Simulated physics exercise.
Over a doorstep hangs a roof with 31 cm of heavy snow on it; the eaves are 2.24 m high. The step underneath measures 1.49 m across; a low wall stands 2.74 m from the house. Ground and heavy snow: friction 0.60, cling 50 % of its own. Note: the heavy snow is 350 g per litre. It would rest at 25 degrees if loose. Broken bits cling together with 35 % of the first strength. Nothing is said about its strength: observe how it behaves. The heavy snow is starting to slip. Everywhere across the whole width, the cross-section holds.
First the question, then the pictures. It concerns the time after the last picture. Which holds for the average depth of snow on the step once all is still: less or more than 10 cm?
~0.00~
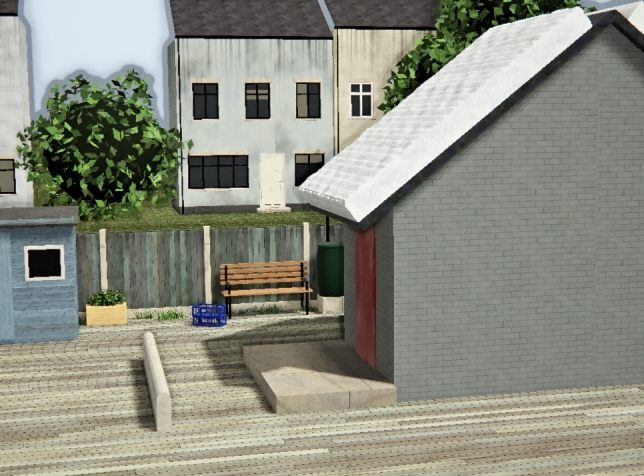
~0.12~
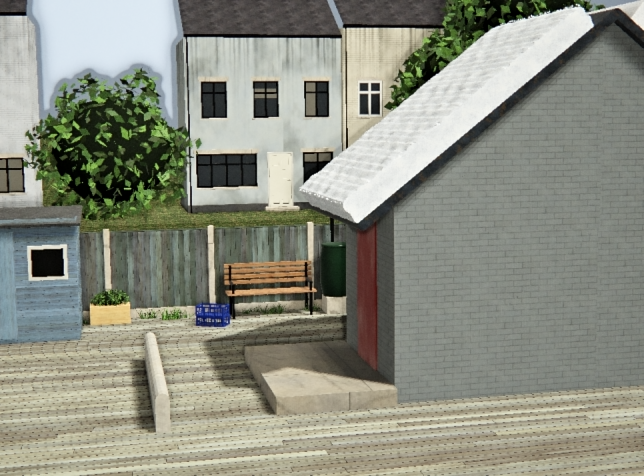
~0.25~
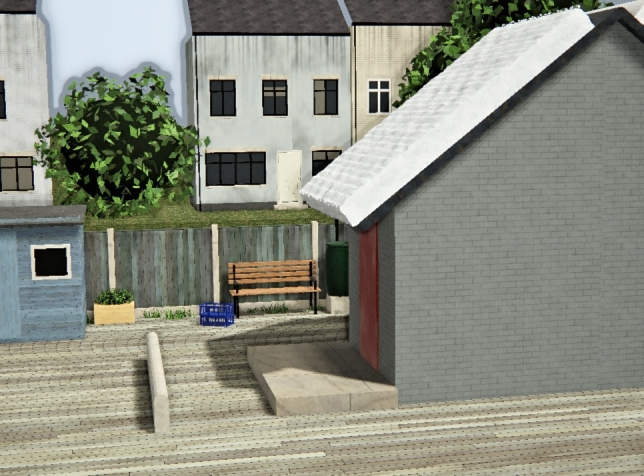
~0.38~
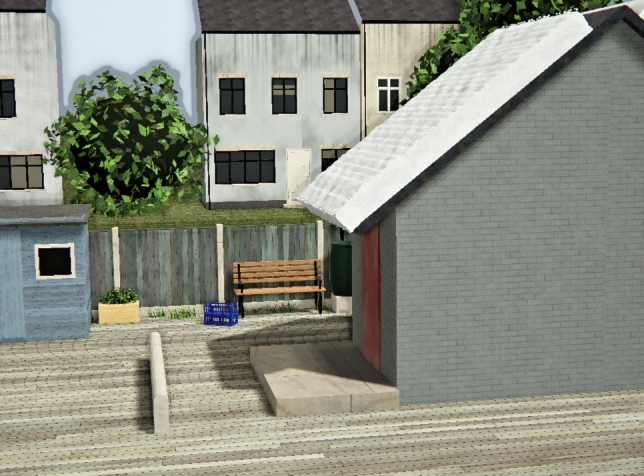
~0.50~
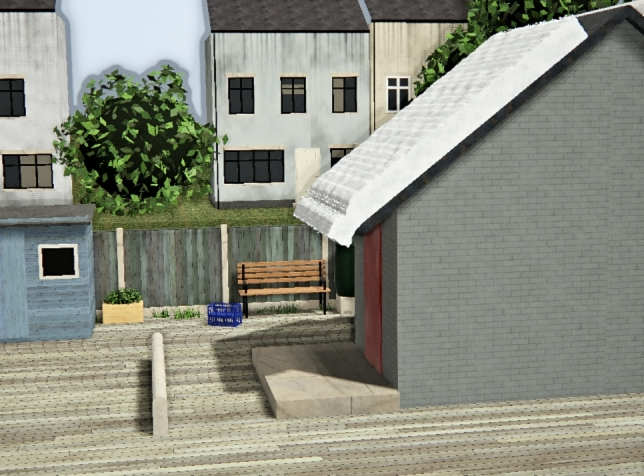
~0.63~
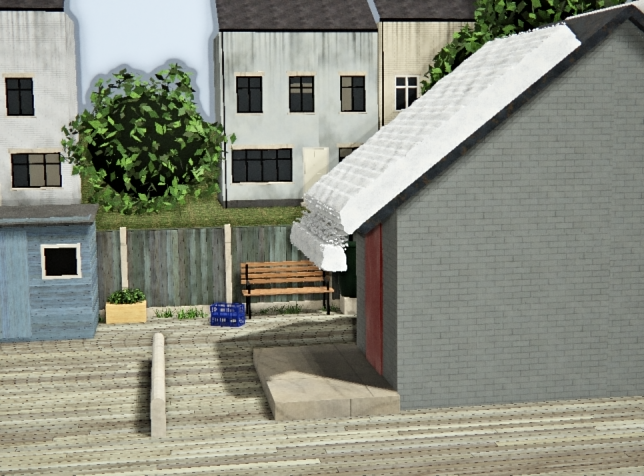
The depth passes that line.
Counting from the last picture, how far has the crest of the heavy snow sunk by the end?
Roughly 3.9 m.
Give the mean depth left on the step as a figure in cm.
I'd put it at around 14 cm.
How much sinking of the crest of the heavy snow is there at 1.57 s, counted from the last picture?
Roughly 1.4 metres.
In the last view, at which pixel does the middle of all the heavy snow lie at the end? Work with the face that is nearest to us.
The middle sits at about (208, 405).
By 1.06 s, 81 % of the snow is still up on the roof and 19 % is falling or down.
By 1.57 s, 44 % of the snow is still up on the roof and 56 % is falling or down.
By 2.09 s, none of the snow is still up on the roof and all is falling or down.
By 2.60 s, none of the snow is still up on the roof and all is falling or down.
By 3.30 s, at the end, none of the snow is still up on the roof and the snow on the step is 14 cm deep on average.
